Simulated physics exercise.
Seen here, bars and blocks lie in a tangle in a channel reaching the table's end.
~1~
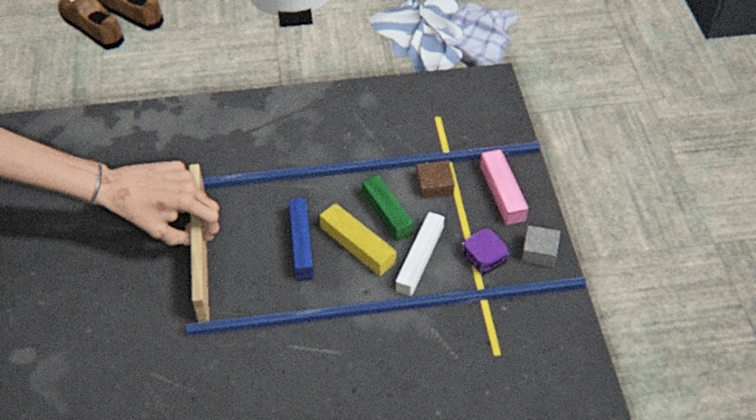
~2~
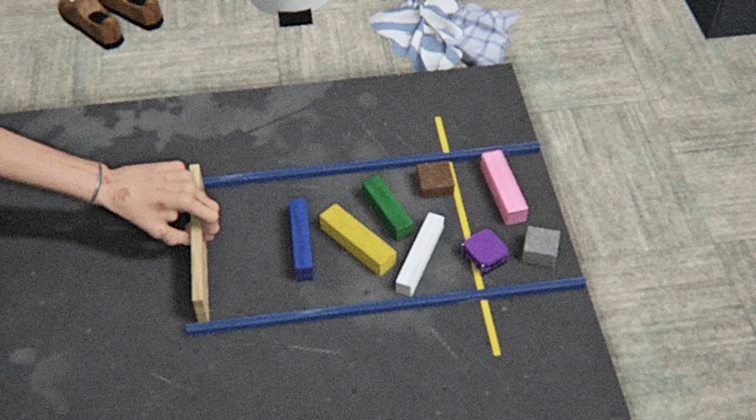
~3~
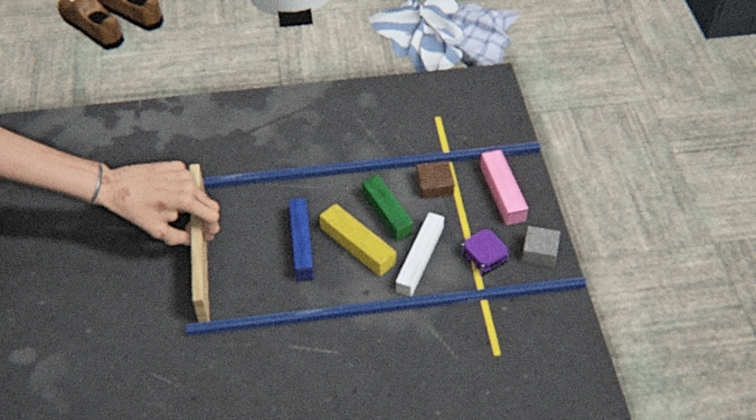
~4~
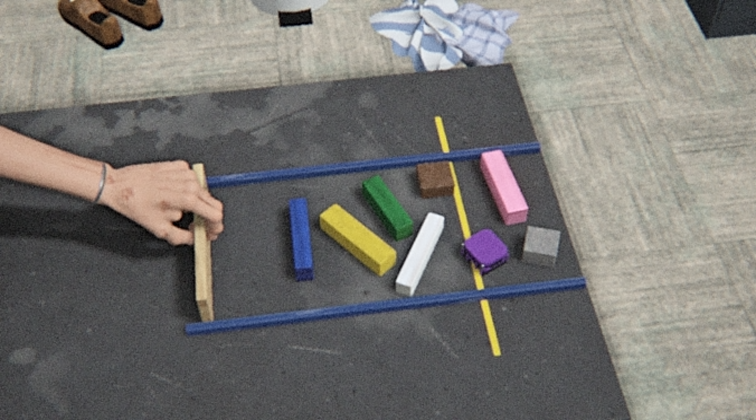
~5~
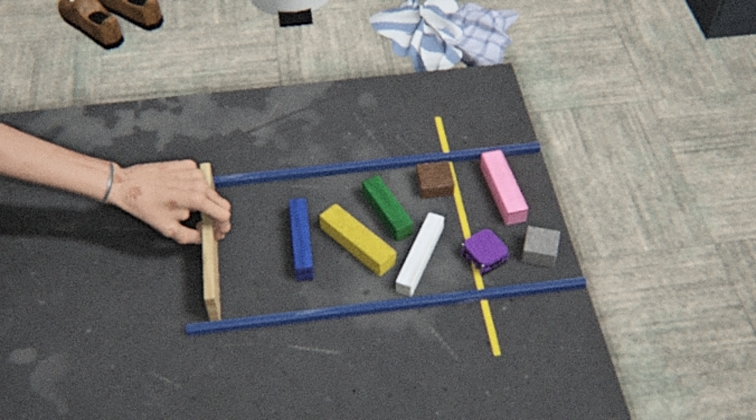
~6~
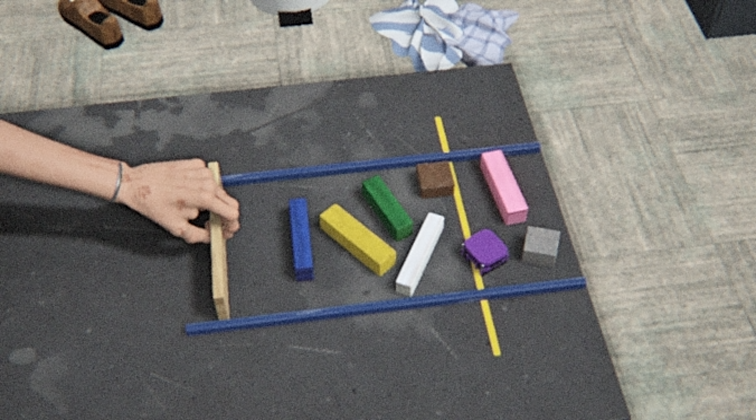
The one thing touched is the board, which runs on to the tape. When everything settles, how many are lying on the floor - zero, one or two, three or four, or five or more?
When it settles, one or two are on the floor.
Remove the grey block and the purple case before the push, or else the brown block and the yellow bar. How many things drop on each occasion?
I'd say 0 the first time and 0 the second time.
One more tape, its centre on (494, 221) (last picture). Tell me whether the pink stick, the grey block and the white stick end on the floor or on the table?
The pink stick is gone. The grey block is gone. The white stick is still there.
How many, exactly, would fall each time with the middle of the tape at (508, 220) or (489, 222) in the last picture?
4 and 2 down on the floor.
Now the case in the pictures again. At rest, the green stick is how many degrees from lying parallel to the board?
Angle: Around 15°.
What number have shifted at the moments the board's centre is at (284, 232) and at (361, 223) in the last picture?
The first number is 0, the next one 4.
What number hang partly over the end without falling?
Looks like 1 of them.
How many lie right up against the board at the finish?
Tally at the end: 1.
Soon after, none off yet; grey block at rest near (541, 246); pink stick at rest near (504, 187); purple case at rest near (485, 253).
In the end, the number that fall off is one or two; gone, grey block.
